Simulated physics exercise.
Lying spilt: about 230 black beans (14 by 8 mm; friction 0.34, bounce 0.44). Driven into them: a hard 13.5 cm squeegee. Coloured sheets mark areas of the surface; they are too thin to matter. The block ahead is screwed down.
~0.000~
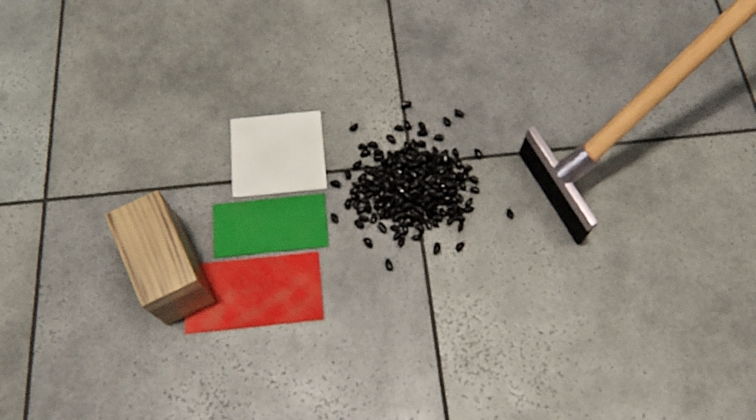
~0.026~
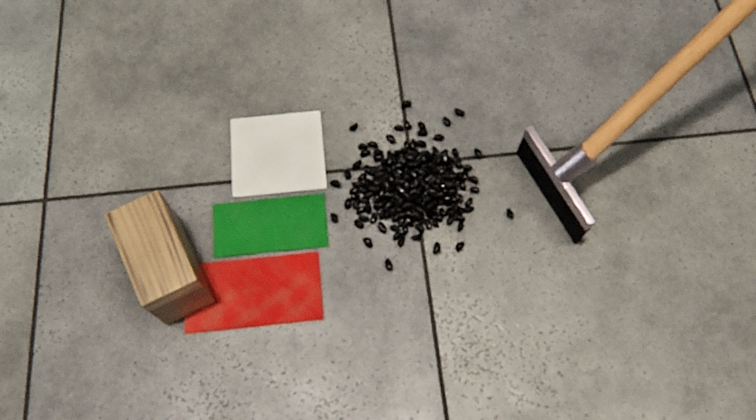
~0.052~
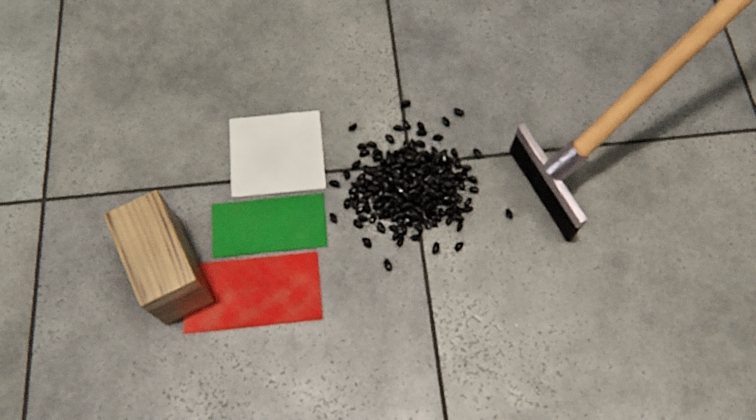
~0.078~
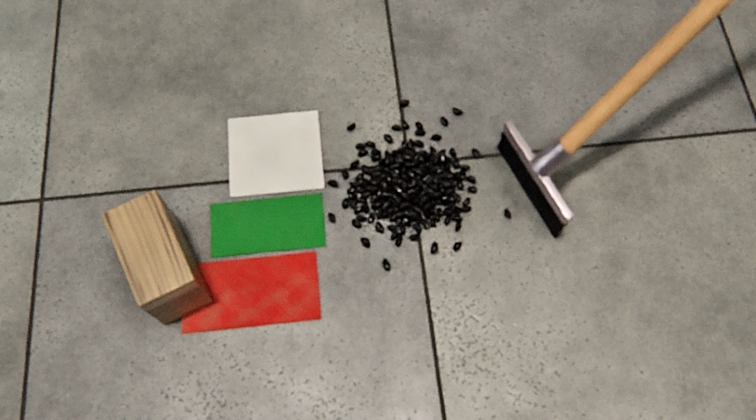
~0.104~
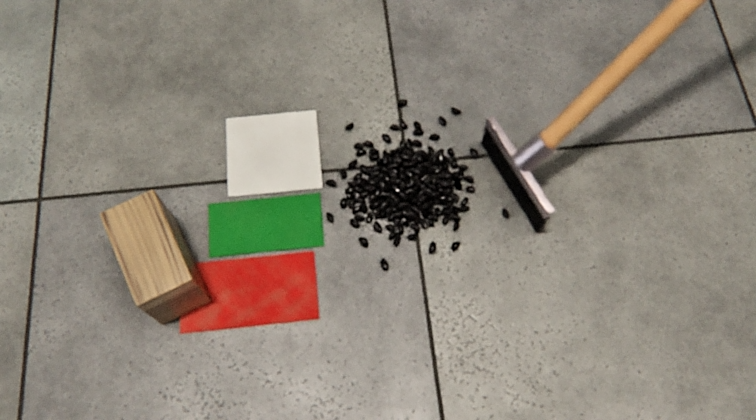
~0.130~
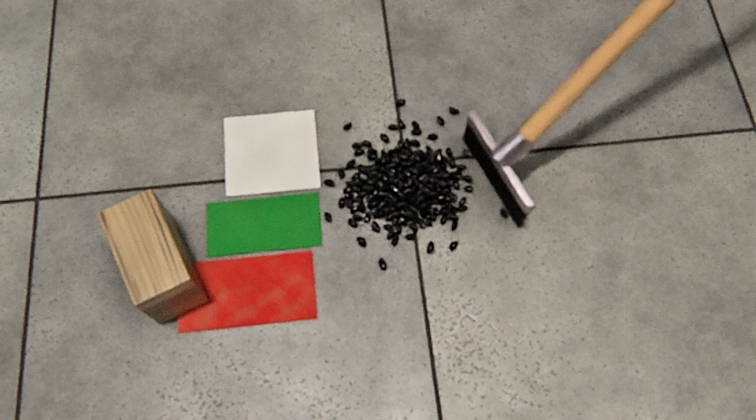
A squeegee with a wooden handle slides left to the edge of scattered black beans.
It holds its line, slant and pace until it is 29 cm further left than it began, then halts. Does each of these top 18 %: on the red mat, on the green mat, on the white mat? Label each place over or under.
For red mat: Under. For green mat: Under. For white mat: Over.
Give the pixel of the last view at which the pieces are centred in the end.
The middle ends up roughly at (333, 204).
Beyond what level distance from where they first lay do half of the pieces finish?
It comes to about 8 cm.
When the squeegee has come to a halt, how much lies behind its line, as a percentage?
Roughly 45 per cent.
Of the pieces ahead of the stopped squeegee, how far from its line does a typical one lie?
About 4 centimetres.
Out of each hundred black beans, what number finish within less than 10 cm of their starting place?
I'd put it at around 60 per cent.
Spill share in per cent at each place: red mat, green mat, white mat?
At rest, the red mat holds 0, the green mat holds 10 and the white mat holds 25.
Then, at 0.33 s, squeegee 23 cm from its start, spill 16 cm wide; off the mats 100 %.
Then, at 0.53 s, squeegee 32 cm from its start, spill 20 cm wide; green mat 10 %, white mat 30 %, off the mats 60 %.
After 0.70 s, squeegee 32 cm from its start, spill 21 cm wide; green mat 10 %, white mat 25 %, off the mats 65 %.
In the end, at 1.7 s, red mat 0 %, green mat 10 %, white mat 25 %, off the mats 65 %.
